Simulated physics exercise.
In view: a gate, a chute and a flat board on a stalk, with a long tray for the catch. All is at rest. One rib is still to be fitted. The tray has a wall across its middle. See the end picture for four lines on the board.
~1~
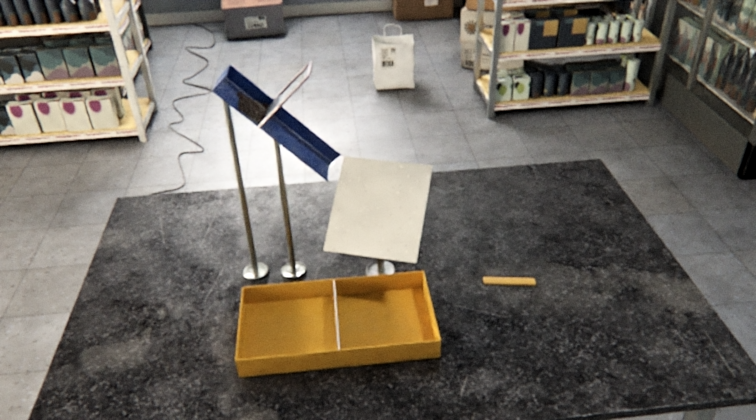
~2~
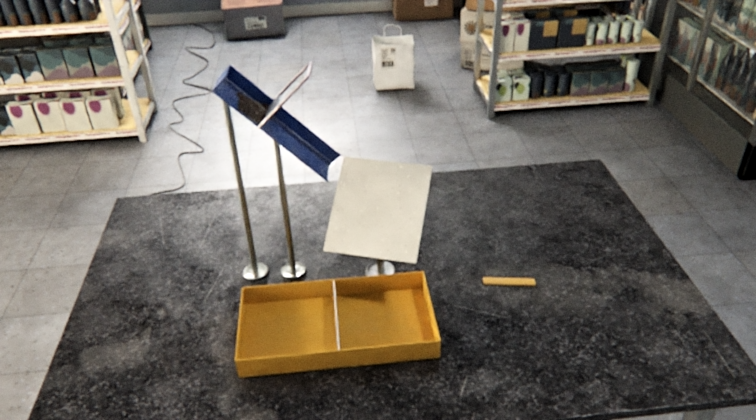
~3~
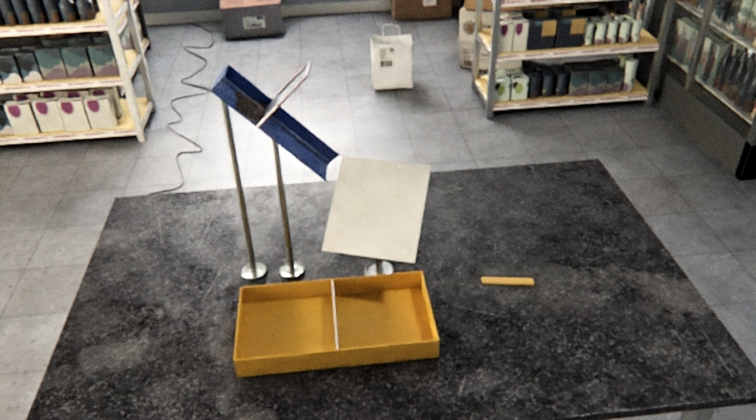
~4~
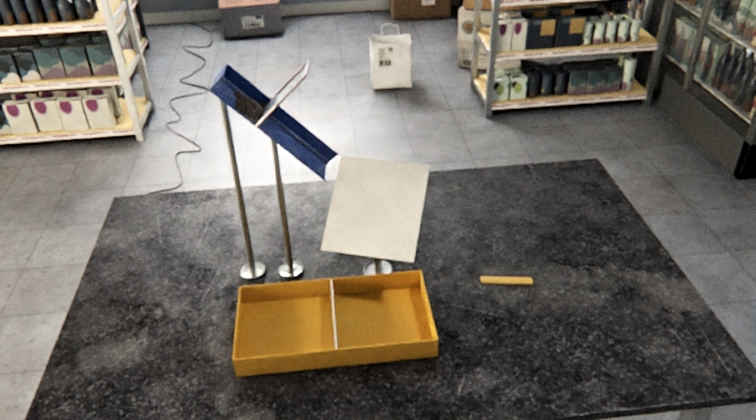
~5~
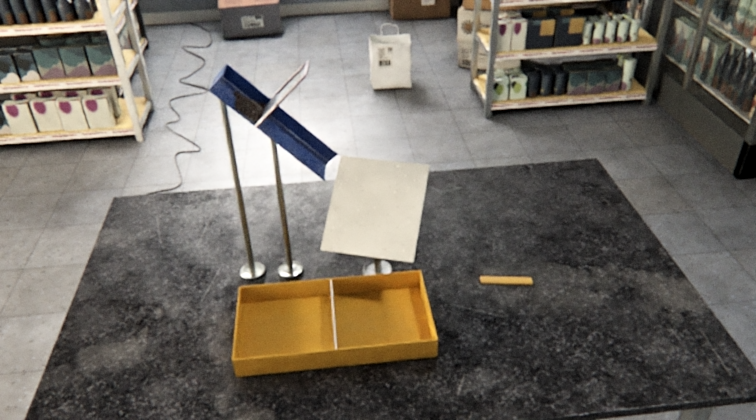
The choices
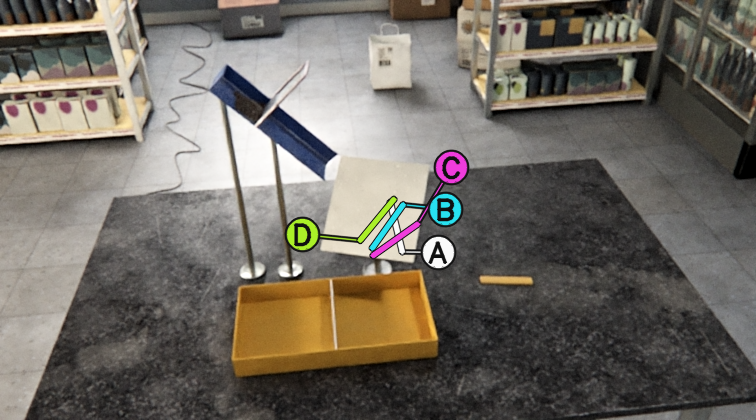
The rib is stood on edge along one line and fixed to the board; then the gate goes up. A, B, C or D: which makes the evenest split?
Line D.
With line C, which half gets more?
The right half.
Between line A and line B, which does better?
The answer is B.
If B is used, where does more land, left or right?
Right.
On the marked copy, line A from (390, 202) to (402, 251); line B from (403, 204) to (372, 248); line C from (417, 224) to (373, 255); line D from (393, 199) to (360, 240).
With A, of what is caught, a small part in the left half, nearly all in the right.
With B, of what is caught, about a quarter in the left half, most in the right.
With C, of what is caught, about a quarter in the left half, most in the right.
With D, of what is caught, about half in the left half, about half in the right.
